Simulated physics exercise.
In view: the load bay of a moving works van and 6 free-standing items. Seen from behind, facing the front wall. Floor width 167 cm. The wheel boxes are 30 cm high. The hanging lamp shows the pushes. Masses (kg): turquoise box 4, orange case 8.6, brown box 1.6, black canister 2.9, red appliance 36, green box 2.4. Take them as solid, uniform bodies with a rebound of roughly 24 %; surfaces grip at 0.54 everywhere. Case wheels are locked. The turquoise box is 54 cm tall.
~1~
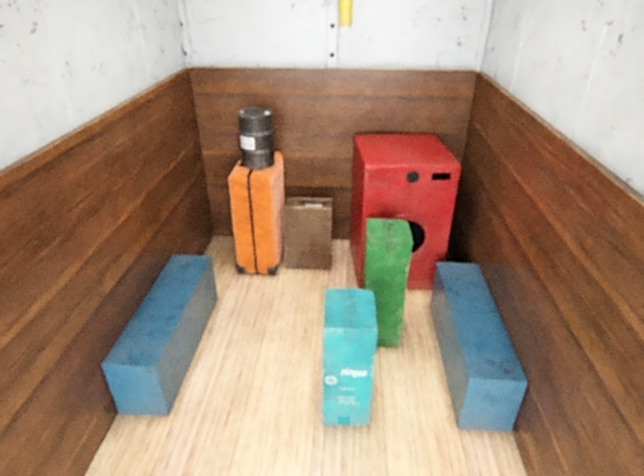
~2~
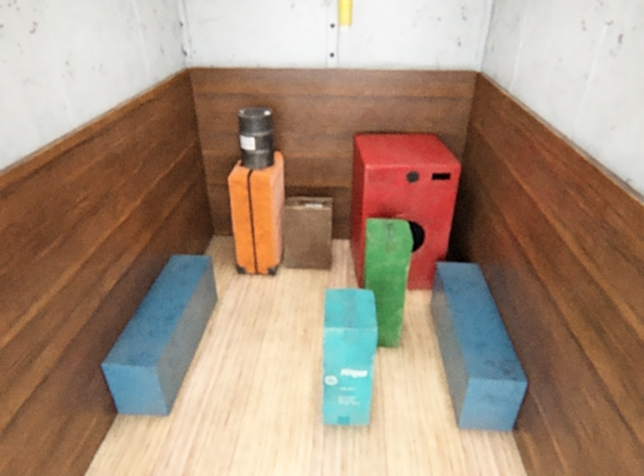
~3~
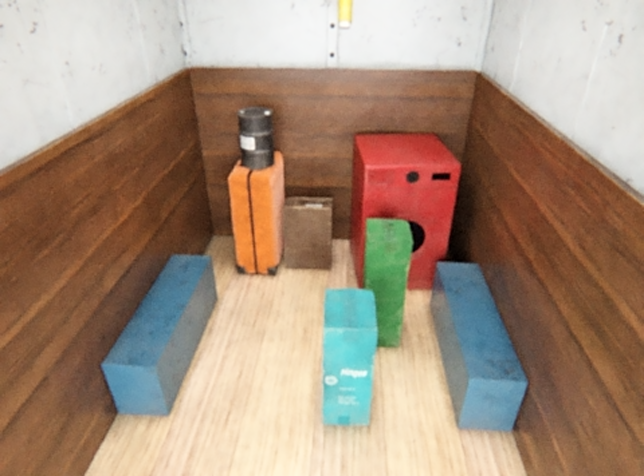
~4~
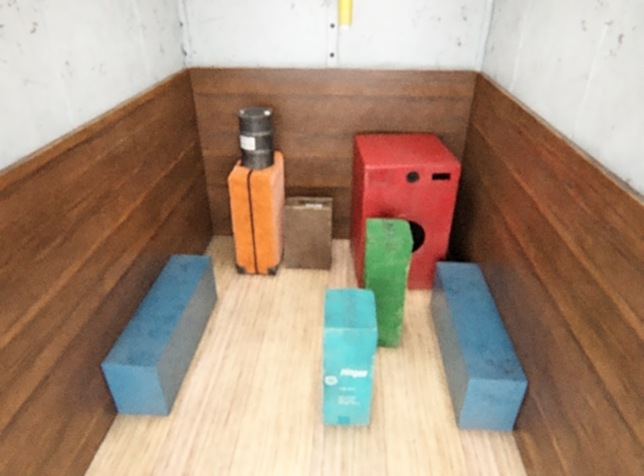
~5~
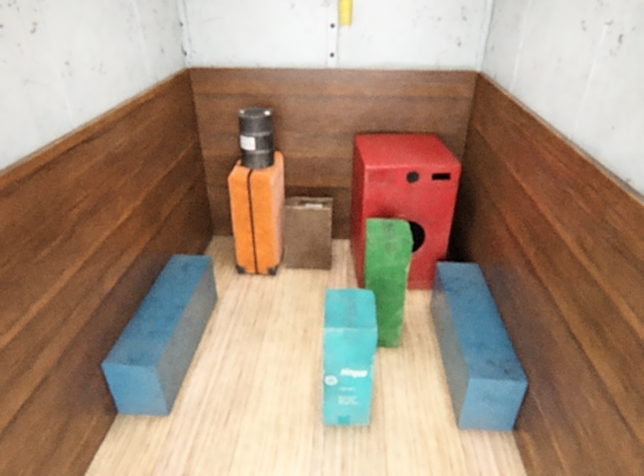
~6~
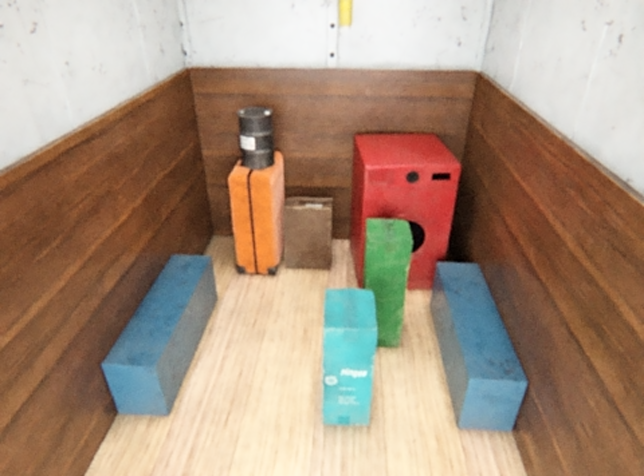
In the load bay of a van with wood-panelled lower walls, a black canister stands on an orange case beside a brown box, with a red appliance, a green box and a turquoise box to the right, between blue wheel boxes. From start to end, every item stays in place.
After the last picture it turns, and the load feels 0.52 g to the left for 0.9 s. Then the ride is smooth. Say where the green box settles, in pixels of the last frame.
The green box comes to rest near (276, 316).
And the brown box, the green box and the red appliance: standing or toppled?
The brown box is still upright; the green box topples; the red appliance keeps standing.
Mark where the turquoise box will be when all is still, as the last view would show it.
At about (240, 383).
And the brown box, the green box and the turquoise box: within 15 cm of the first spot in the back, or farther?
The brown box keeps its place; the green box ends elsewhere; the turquoise box leaves its spot.
Then, 0.70 s after the last picture, load feels 0.52 g left; green box leaning 29° near (350, 283); black canister leaning 20°; turquoise box leaning 22°.
Then, 0.80 s after the last picture, load feels 0.42 g left; green box leaning 52° near (324, 291); turquoise box leaning 42°; black canister leaning 19°.
At rest, tipped over in the back, turquoise box and green box; not toppled but over 15 cm from the start, black canister; the other 3 in place, give or take 15 cm. Seen from the same camera at the end, green box near (276, 316).
